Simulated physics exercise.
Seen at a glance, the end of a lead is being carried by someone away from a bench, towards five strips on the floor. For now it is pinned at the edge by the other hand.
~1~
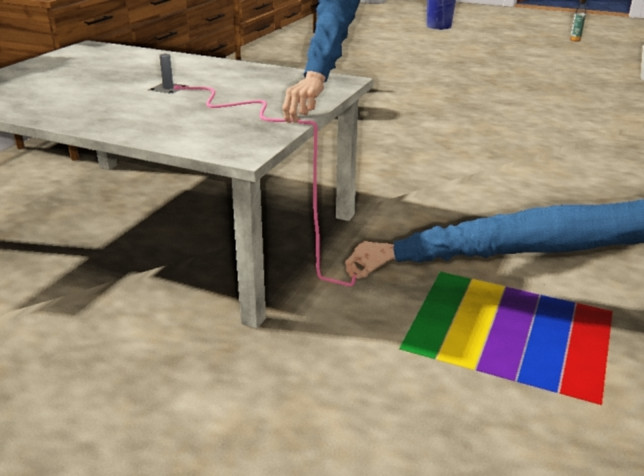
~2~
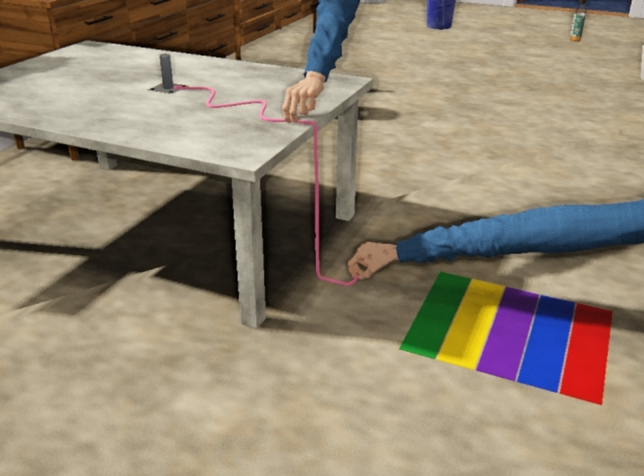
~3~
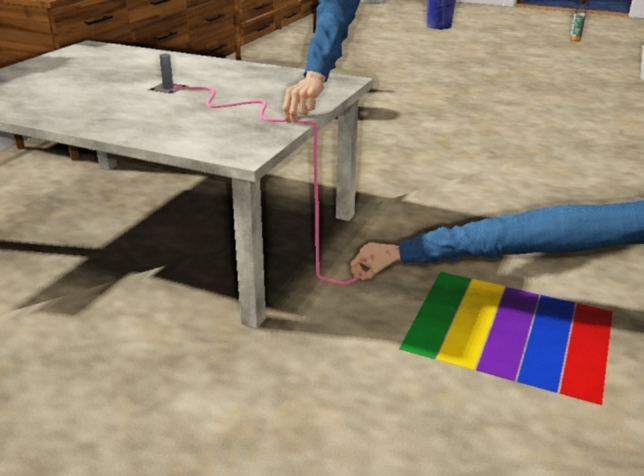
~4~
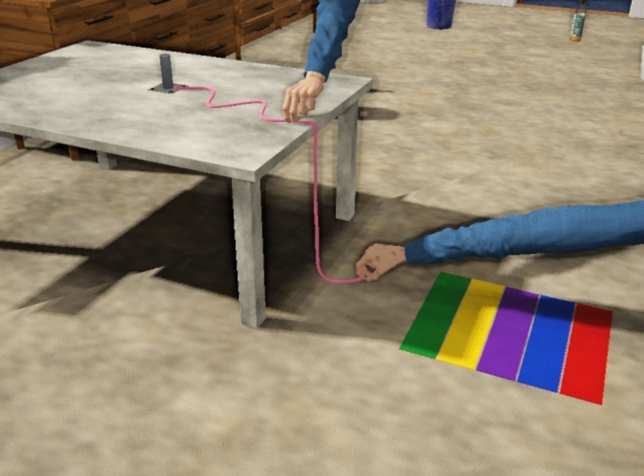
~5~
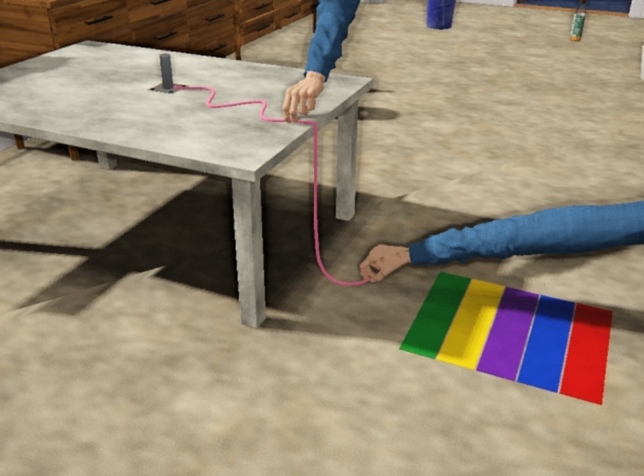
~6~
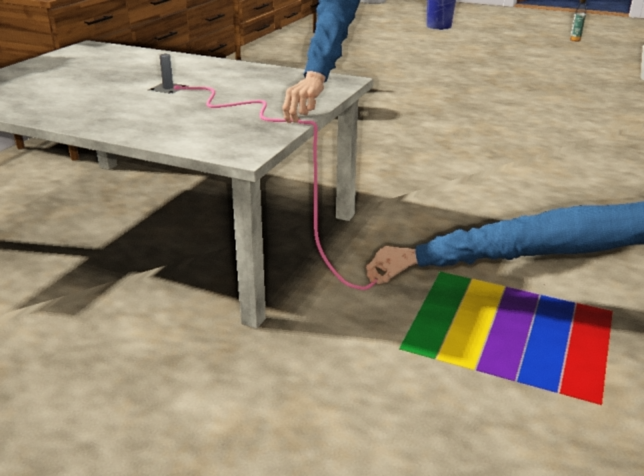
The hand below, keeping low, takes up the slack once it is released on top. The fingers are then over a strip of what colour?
A blue strip.
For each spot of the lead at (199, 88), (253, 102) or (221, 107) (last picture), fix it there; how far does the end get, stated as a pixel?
Near (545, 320), then (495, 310), then (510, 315).
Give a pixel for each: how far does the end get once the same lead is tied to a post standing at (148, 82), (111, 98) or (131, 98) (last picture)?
Try by try, around (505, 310), (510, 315) and (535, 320).
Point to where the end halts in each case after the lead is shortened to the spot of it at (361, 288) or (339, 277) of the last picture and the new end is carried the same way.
The first cut gives (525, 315) and the second gives (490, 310).
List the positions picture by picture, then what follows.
The first frame shows end (355, 275); green (424, 338); yellow (462, 348); purple (501, 358); blue (542, 369); red (583, 380).
The second frame shows end (358, 276); lead through (207, 89) (220, 107) (262, 112) (315, 129) (317, 198) (318, 263).
The third frame shows end (360, 277).
The fourth frame shows end (365, 278); lead through (207, 89) (220, 107) (262, 112) (315, 129) (315, 197) (318, 263).
The fifth frame shows end (370, 279).
The sixth frame shows end (376, 280); lead through (207, 89) (220, 107) (262, 112) (315, 129) (315, 197) (328, 263).
Soon after, end near (481, 306); over yellow.
Then, end near (525, 316); over purple.
At full stretch, end near (551, 323); over blue. Over blue.
